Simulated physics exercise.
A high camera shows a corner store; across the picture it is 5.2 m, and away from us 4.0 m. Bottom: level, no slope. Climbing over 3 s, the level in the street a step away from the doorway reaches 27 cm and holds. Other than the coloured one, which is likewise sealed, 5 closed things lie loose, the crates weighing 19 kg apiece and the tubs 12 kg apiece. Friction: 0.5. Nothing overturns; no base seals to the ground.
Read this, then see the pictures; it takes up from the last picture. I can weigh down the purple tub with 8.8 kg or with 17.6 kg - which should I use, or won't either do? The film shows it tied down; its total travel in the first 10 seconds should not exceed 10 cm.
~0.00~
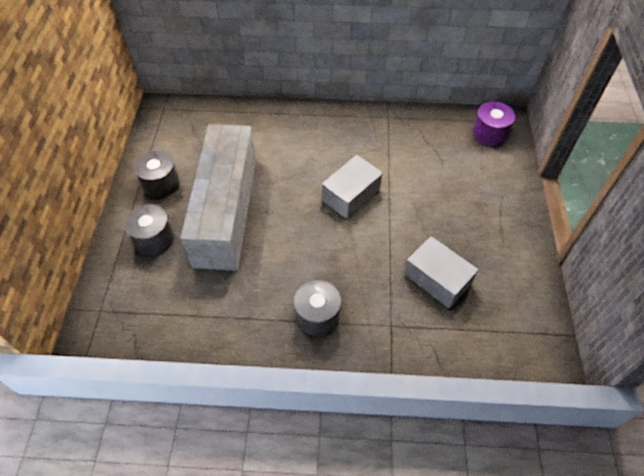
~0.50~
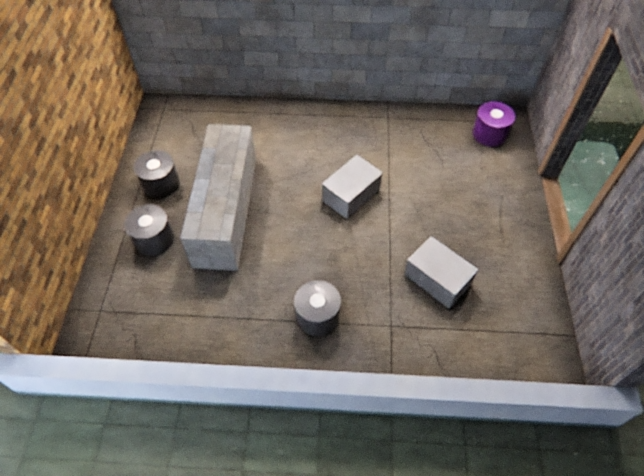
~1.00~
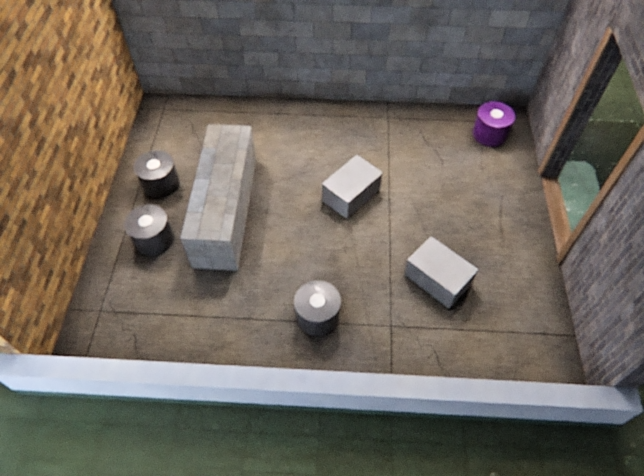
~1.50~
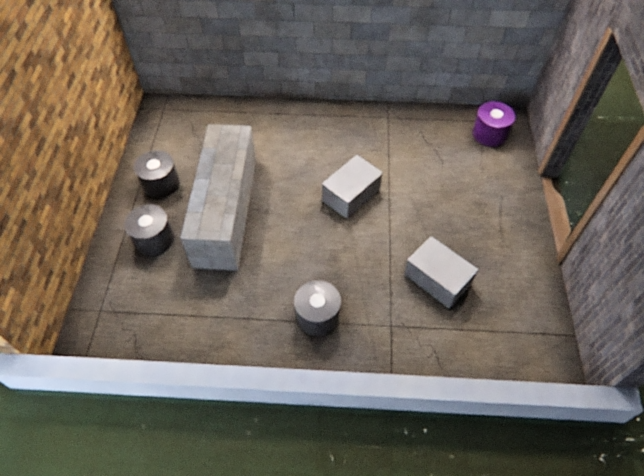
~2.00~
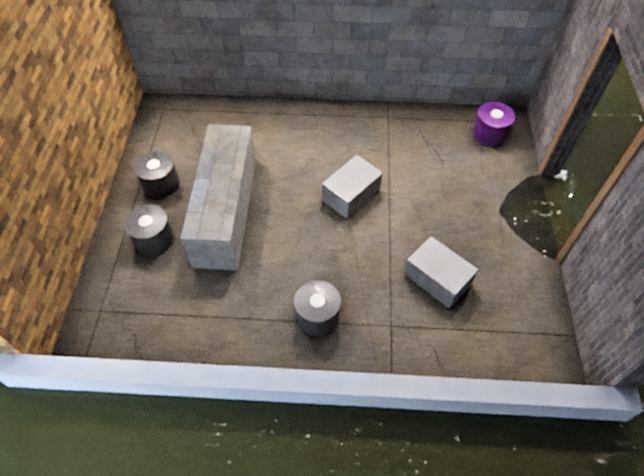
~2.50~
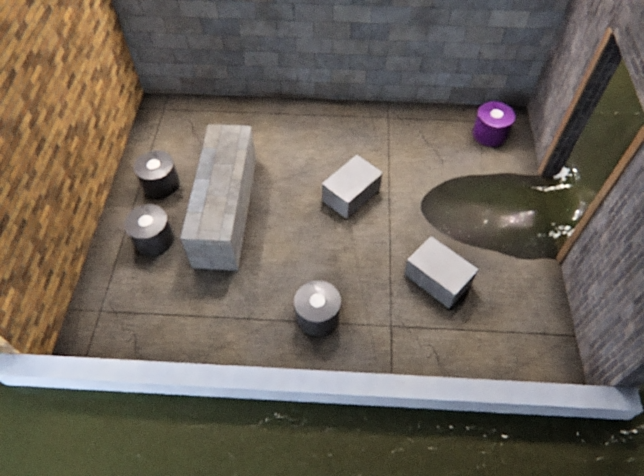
Go with the lighter one.
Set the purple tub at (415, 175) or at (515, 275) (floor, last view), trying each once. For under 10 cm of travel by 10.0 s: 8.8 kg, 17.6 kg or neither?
At the first spot nothing offered works, at the second the heavier mass is required.
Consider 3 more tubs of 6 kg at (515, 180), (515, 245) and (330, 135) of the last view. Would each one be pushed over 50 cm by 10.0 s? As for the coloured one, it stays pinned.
Above the mark, above the mark, above the mark.
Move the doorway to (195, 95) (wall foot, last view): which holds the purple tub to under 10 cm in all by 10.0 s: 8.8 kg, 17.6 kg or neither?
Lab note: Upper mass required.
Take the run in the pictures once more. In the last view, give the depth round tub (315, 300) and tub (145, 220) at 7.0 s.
First about 4 cm, second about 1 cm.
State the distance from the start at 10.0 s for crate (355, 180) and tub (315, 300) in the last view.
One is off by 250 cm, the other by 20 cm, in the order asked.
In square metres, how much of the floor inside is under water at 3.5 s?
Around 5.5 m2 of it.
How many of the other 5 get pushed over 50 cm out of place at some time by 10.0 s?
The number is 2.
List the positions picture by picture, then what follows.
The first frame shows the purple tub at (497, 114), on the bottom; 0.0 m2 under water; 0 of 6 have shifted.
The second frame shows the purple tub at (497, 114) rests on the ground; water covers 0.0 m2; 0 of 6 have shifted.
The third frame shows the purple tub at (497, 114), on the bottom; water covers 0.0 m2; 0 of 6 have shifted.
The fourth frame shows the purple tub at (497, 114), on the bottom; water covers 0.0 m2; 0 of 6 have shifted.
The fifth frame shows the purple tub at (497, 114) rests on the ground; 0.4 m2 under water; 0 of 6 have shifted.
The sixth frame shows the purple tub at (497, 114) rests on the ground; water covers 1.4 m2; 0 of 6 have shifted.
After 3.5 s the purple tub would be 0 cm from its start with 8.8 kg and 0 cm from its start with 17.6 kg; 1 cm of water round it then.
After 4.5 s the purple tub would be 0 cm from its start with 8.8 kg and 0 cm from its start with 17.6 kg; 1 cm of water round it then.
After 7.0 s the purple tub would be 0 cm from its start with 8.8 kg and 0 cm from its start with 17.6 kg; 2 cm of water round it then.
After 10.0 s the purple tub would be 0 cm from its start with 8.8 kg and 0 cm from its start with 17.6 kg; 3 cm of water round it then.
